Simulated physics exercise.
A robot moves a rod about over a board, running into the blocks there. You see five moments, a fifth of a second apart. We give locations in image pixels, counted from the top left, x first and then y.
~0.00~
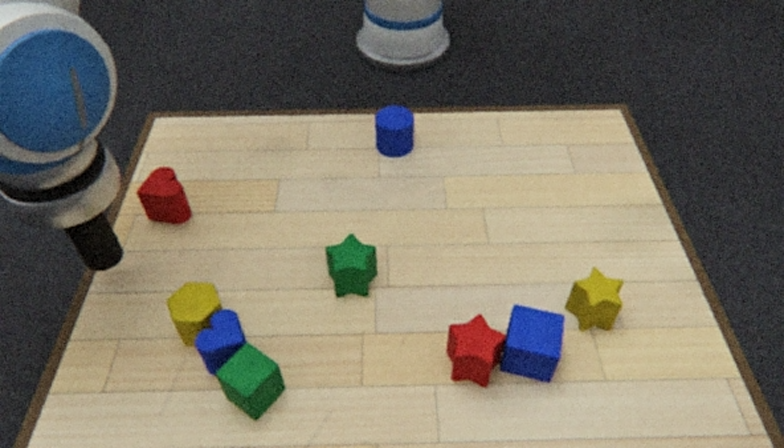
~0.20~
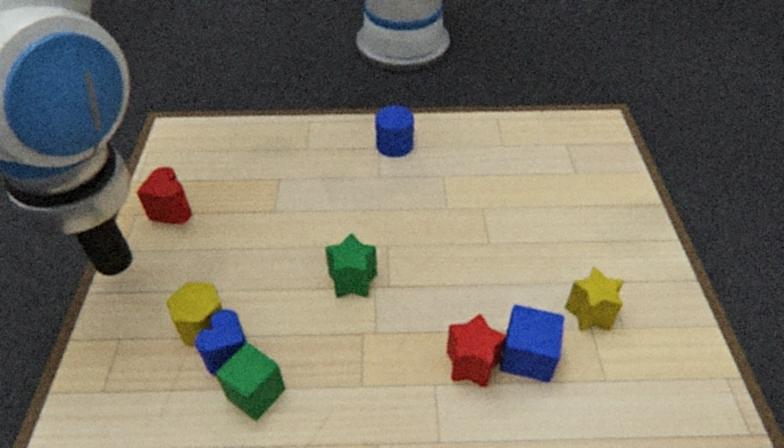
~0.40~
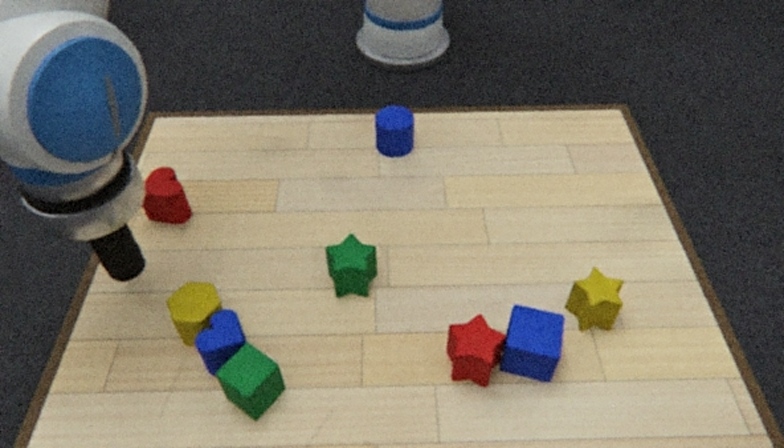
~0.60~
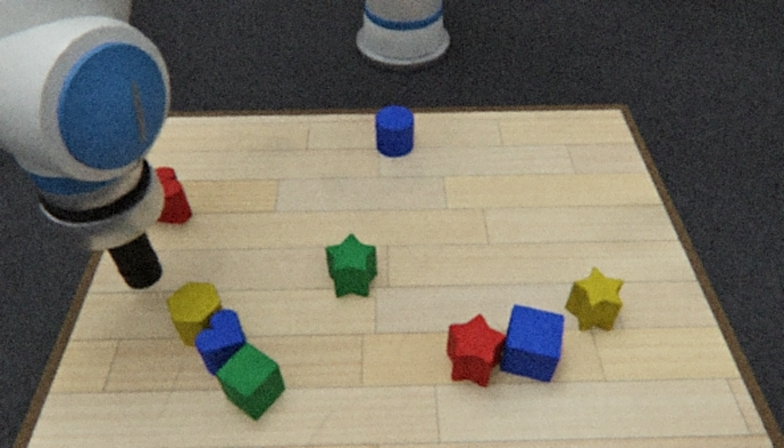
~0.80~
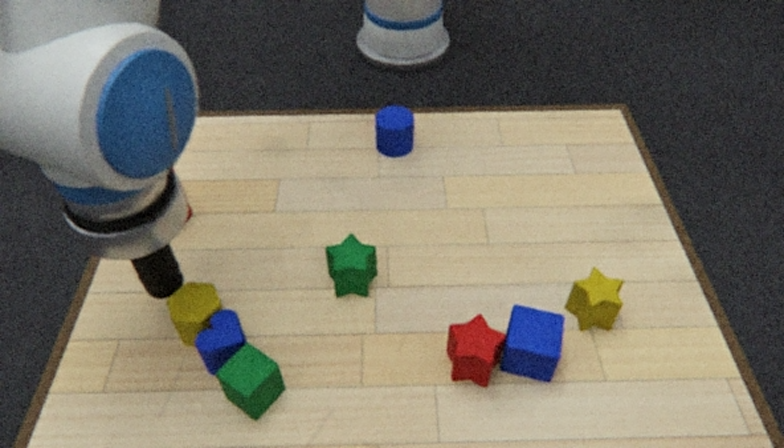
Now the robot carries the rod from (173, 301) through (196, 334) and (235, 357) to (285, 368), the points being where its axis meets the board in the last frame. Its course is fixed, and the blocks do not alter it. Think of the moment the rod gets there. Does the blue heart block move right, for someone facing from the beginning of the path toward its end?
I expect not.
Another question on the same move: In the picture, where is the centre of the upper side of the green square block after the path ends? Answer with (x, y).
The centre of its top will be at (271, 387).
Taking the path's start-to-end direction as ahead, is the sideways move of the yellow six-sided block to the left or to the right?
It shifts to the left.
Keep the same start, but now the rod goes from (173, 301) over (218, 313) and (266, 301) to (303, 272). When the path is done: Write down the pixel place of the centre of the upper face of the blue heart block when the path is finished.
It ends at (266, 353).
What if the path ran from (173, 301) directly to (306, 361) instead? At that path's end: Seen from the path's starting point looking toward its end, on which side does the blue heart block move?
To the path's right.
The first path, step by step. One third of the way, rod at (189, 318); yellow six-sided block at (226, 319), turned 30° anticlockwise; blue heart block at (258, 340); green square block at (262, 377), turned 45° clockwise.
Two thirds of the way, rod at (229, 342); yellow six-sided block at (272, 328), turned 45° anticlockwise; blue heart block at (308, 352), turned 30° clockwise; green square block at (271, 387), turned 65° clockwise.
At the end, rod at (281, 353); yellow six-sided block at (325, 337), turned 45° anticlockwise; blue heart block at (359, 364), turned 30° clockwise; green square block at (271, 387), turned 65° clockwise.
